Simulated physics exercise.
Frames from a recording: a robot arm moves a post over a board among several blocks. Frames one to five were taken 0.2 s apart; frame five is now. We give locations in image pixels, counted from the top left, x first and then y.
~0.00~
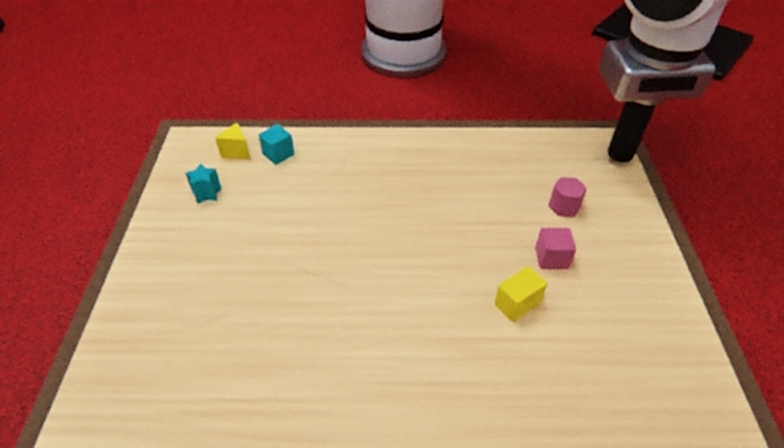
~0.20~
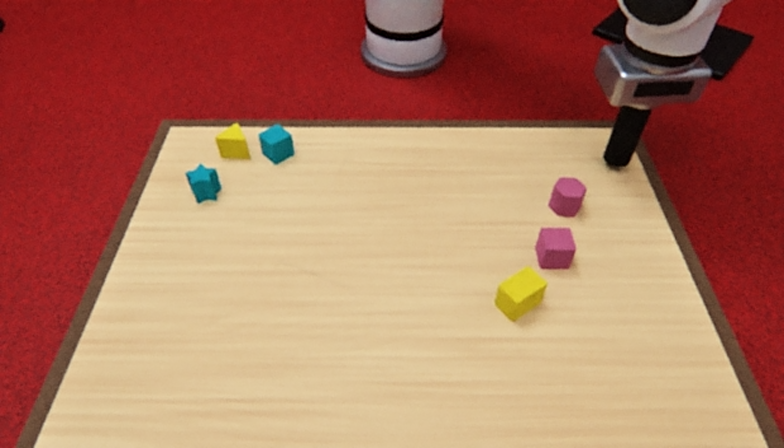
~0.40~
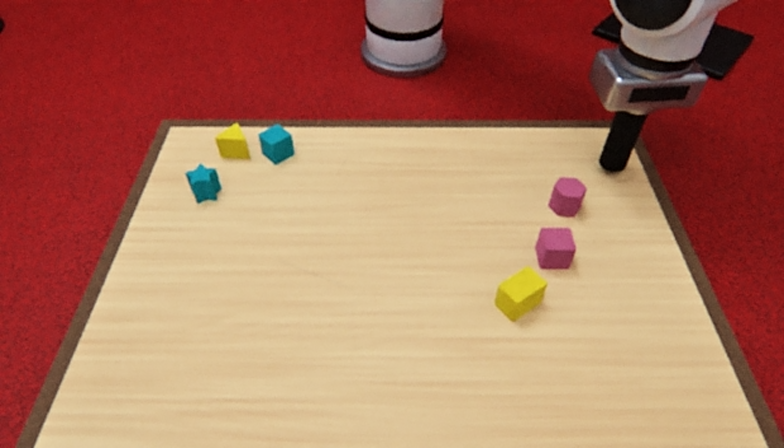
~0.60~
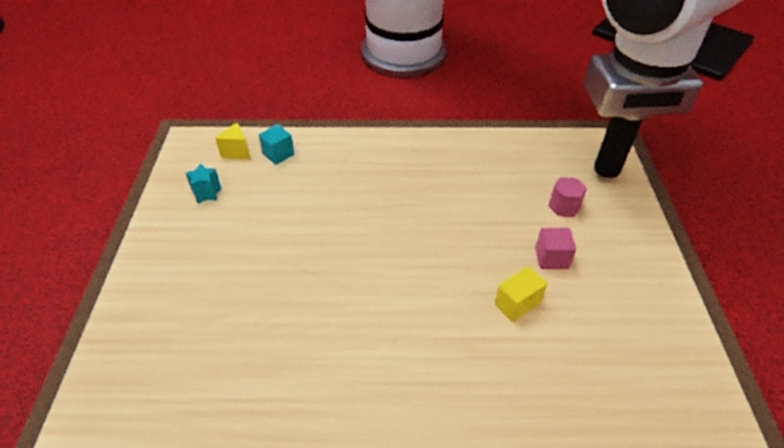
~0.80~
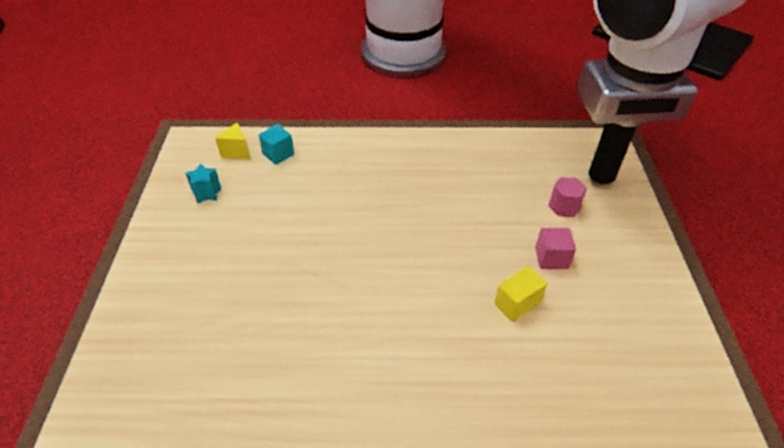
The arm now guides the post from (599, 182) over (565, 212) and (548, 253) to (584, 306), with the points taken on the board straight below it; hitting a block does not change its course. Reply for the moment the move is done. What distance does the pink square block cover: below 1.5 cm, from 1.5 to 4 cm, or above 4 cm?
It moves more than 4 cm.
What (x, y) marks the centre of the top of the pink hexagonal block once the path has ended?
I'd place it at (520, 224), taking the centre of its top.
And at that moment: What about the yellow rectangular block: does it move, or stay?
That block will keep its spot.
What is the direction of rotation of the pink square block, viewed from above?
From the top, the block rotates clockwise.
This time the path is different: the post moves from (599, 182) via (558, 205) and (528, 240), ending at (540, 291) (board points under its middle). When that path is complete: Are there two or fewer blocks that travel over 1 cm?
Final answer: No.
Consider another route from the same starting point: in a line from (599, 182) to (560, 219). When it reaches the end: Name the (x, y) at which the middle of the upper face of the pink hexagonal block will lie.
It is at (539, 205).
The first path, step by step. One third of the way, post at (567, 206); pink hexagonal block at (549, 203).
Two thirds of the way, post at (550, 247); pink square block at (561, 258); pink hexagonal block at (520, 224), turned 30° clockwise.
At the end, post at (587, 300); yellow rectangular block unmoved; pink square block at (576, 308), turned 50° clockwise; pink hexagonal block at (520, 224), turned 30° clockwise.
